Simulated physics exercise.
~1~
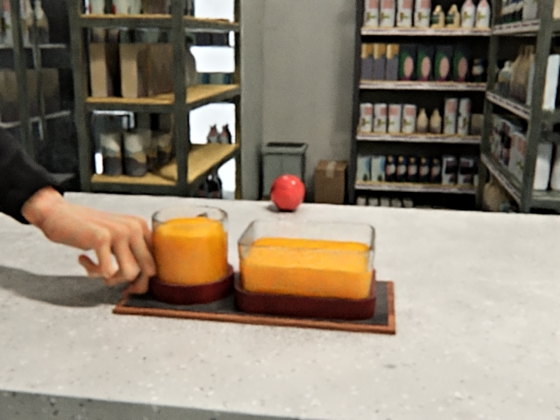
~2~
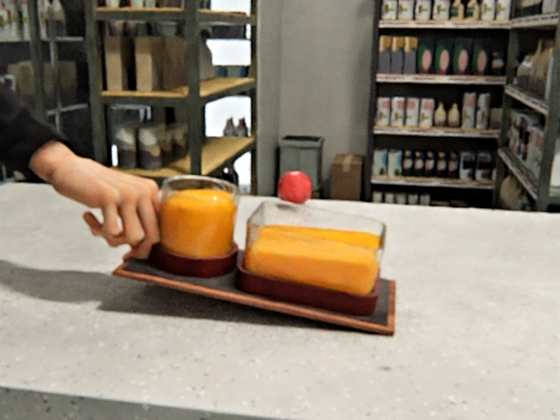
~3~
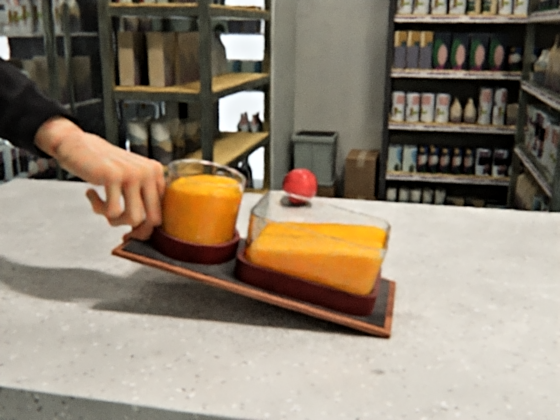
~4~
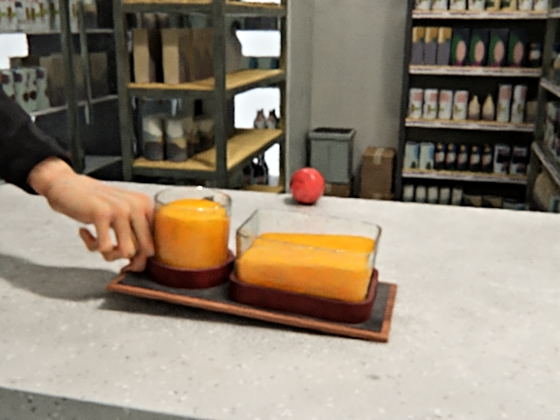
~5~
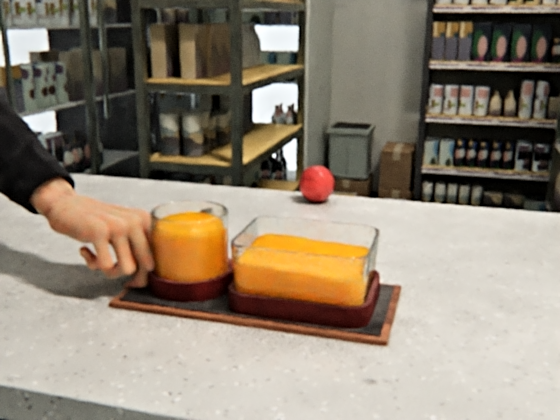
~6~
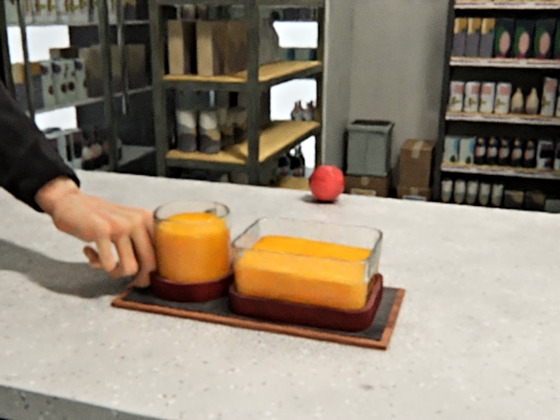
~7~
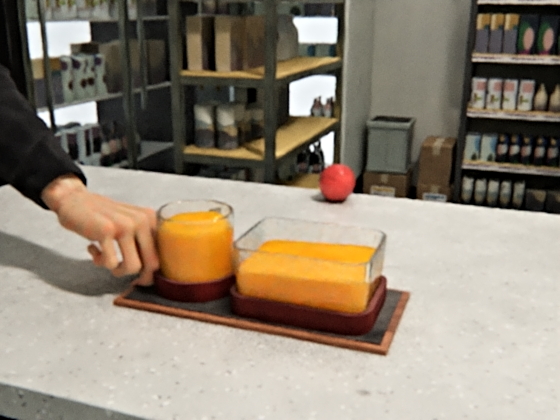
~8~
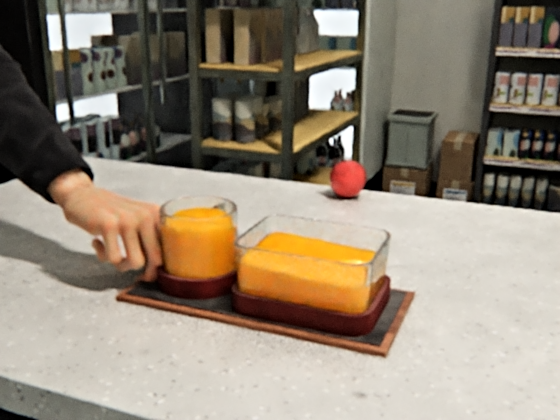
A hand in a dark sleeve grips the left end of a dark, brown-edged tray on a pale speckled counter, seen from the front and slightly above, with stocked shelves and a red ball behind. On the tray, a clear round mug stands left of a clear oblong tub, both holding orange juice in dark red holders. The hand raises the left end, so the tray slopes down to the right. It then lowers that end back to the counter as the view drifts sideways. The tray finishes flat, both vessels upright and no juice spilt.
